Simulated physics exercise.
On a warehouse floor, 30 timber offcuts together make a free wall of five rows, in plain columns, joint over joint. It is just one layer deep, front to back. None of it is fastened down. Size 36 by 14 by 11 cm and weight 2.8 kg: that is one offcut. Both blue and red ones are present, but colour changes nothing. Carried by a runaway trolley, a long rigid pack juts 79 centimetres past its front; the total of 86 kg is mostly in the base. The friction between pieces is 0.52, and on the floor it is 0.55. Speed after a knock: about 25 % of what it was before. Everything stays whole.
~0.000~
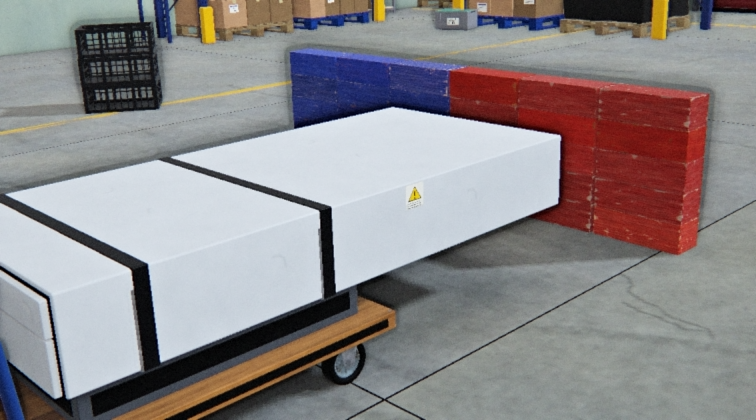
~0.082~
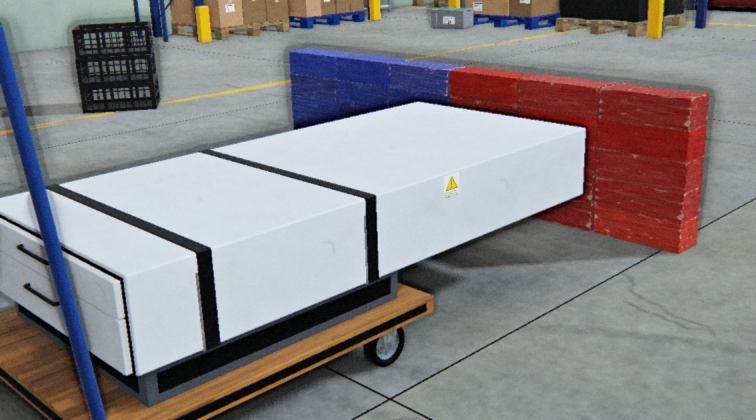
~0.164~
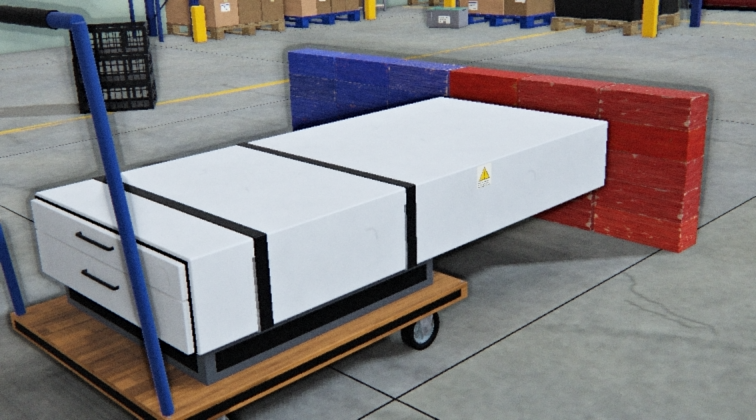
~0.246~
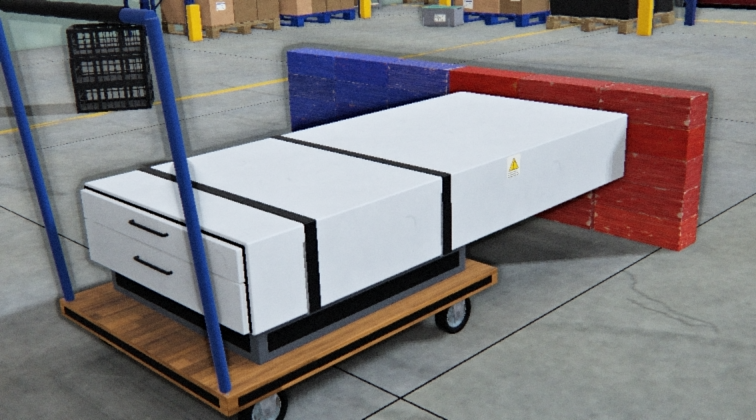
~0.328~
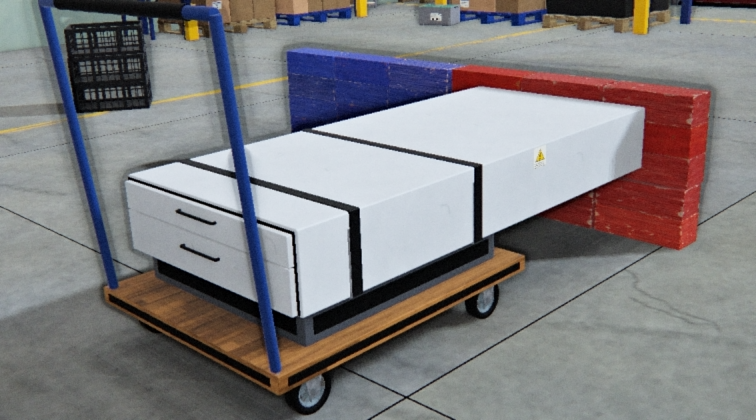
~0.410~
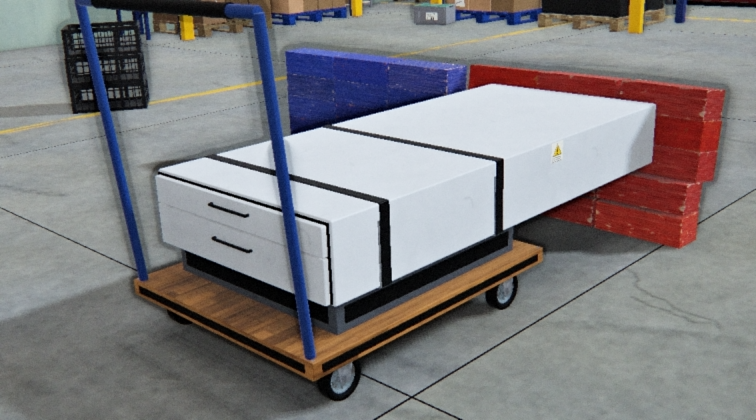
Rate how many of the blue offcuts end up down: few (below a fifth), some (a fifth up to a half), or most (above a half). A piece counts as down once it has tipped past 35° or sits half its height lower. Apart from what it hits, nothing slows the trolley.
Few.
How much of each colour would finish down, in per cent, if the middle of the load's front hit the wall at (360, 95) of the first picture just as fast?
Result - red: 0 %; blue: 70 %.
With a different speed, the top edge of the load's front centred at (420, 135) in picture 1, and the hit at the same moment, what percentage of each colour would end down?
Red 80%, blue 0%.
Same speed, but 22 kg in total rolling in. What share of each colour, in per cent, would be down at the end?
For red it's 70, for blue it's 0 in a hundred.
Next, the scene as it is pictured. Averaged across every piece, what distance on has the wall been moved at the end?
About 25 cm on average.
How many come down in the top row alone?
From the top row, the count is 3.
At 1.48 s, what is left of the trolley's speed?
Speed: Around 0.4 m/s.
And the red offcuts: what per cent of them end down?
Red share down - 70 in a hundred.
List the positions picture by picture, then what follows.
In the first picture (places mark the middle of the side facing us; the camera moves round a little), load (550, 160) 50 cm short of the wall; top blue offcut (417, 80); top red offcut (482, 88); nothing disturbed.
Load (575, 152) 37 cm short of the wall; top blue offcut (417, 79), in the second picture.
Load (598, 144) 24 cm short of the wall; top blue offcut (417, 80), in the third picture.
Load (618, 136) 11 cm short of the wall; top blue offcut (417, 79), in the fourth picture.
Load (637, 129) 18 mm into the wall's line; top blue offcut (417, 79); top red offcut (485, 86) shifted 16 mm; 9 disturbed, none down, in the fifth picture.
Load (648, 125) 10 cm into the wall's line; top blue offcut (417, 79); top red offcut (502, 81) leaning 9°; 12 disturbed, none down, in the sixth picture.
After 0.48 s, load 18 cm past the wall's line, still rolling; none of the 15 blue offcuts down (0 of 30 in all colours); top blue offcut unmoved; top red offcut leaning 26°, 47 mm lower.
After 0.60 s, load 30 cm past the wall's line, still rolling; none of the 15 blue offcuts down (9 of 30 in all colours); top blue offcut unmoved; top red offcut leaning 54°, 23 cm lower.
After 0.94 s, load 63 cm past the wall's line, still rolling; none of the 15 blue offcuts down (10 of 30 in all colours); top blue offcut unmoved; top red offcut upside down.
After 1.48 s, load 1.04 m past the wall's line, still rolling; none of the 15 blue offcuts down (10 of 30 in all colours); top blue offcut unmoved; top red offcut 46 cm lower.
At rest (2.1 s), load 1.11 m past the wall's line, stopped; none of the 15 blue offcuts down (10 of 30 in all colours); top blue offcut unmoved; top red offcut 46 cm lower. That is 0 per cent. As the last picture would show them, middles, top blue offcut near (427, 77), top red offcut near (593, 128).
